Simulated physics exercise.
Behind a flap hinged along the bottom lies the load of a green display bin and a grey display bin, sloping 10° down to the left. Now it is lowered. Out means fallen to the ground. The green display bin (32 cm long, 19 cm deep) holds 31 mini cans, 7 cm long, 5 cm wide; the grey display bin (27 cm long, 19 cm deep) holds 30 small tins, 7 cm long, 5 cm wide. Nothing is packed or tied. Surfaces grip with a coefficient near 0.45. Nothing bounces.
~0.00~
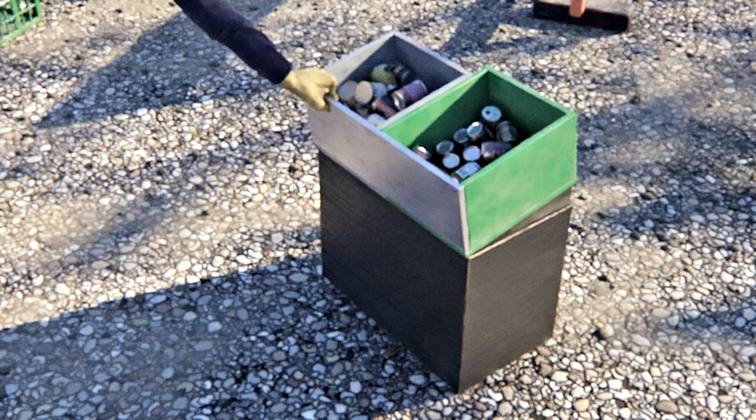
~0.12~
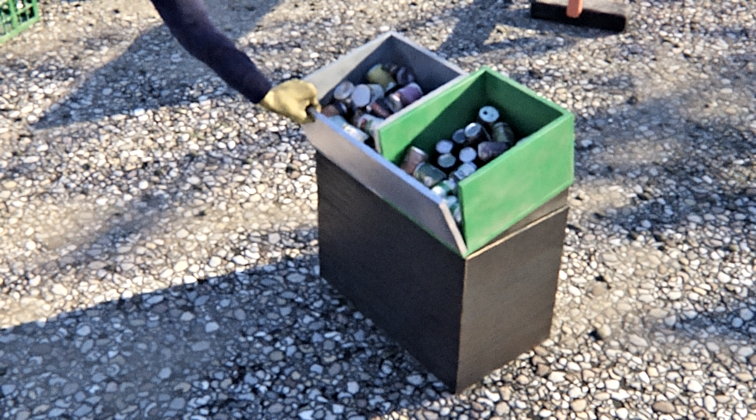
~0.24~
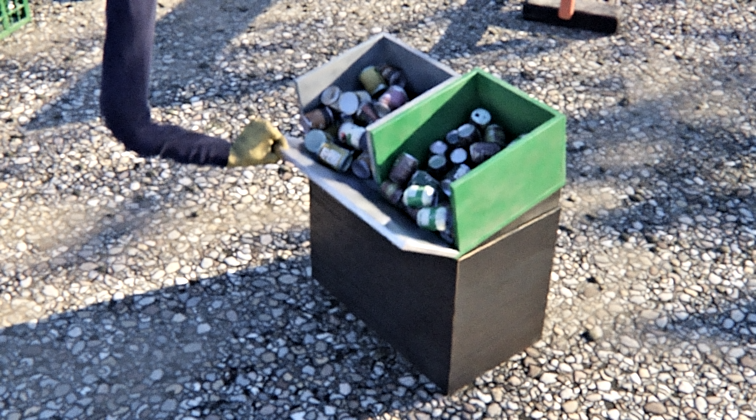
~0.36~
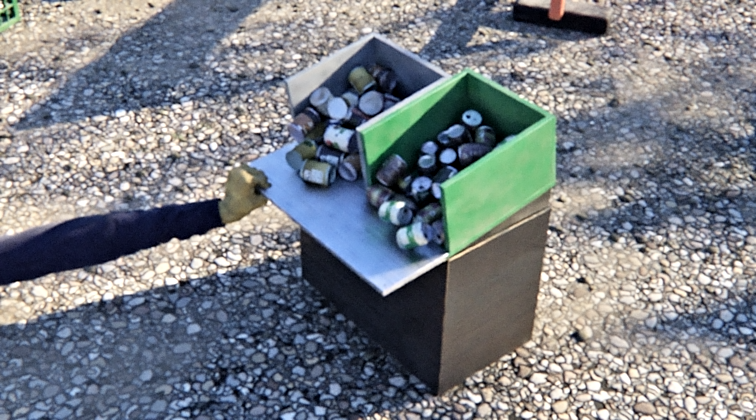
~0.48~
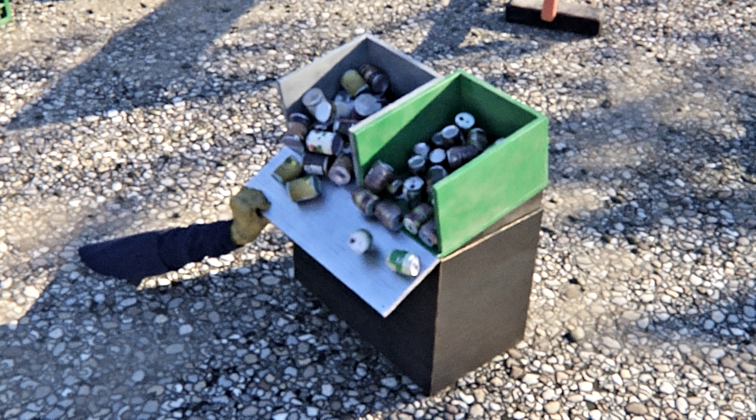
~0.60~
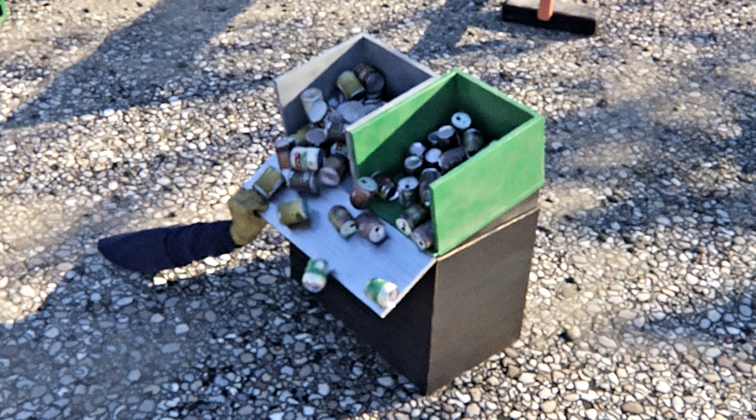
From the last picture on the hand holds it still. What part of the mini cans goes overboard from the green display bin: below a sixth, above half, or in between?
Between a sixth and a half of the mini cans leave the green display bin.
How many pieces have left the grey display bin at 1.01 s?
Out by then, roughly: Grey display bin 5.
After 1.01 s, the green display bin is down by 5 of 31 and the grey display bin is down by 5 of 30.
After 1.51 s, the green display bin is down by 7 of 31 and the grey display bin is down by 8 of 30.
After 2.22 s, the green display bin is down by 10 of 31 and the grey display bin is down by 10 of 30.
Final count (at 3.14 s), the green display bin is down by 11 of 31 and the grey display bin is down by 10 of 30. Asked share, 11 of 31, 35 per cent.
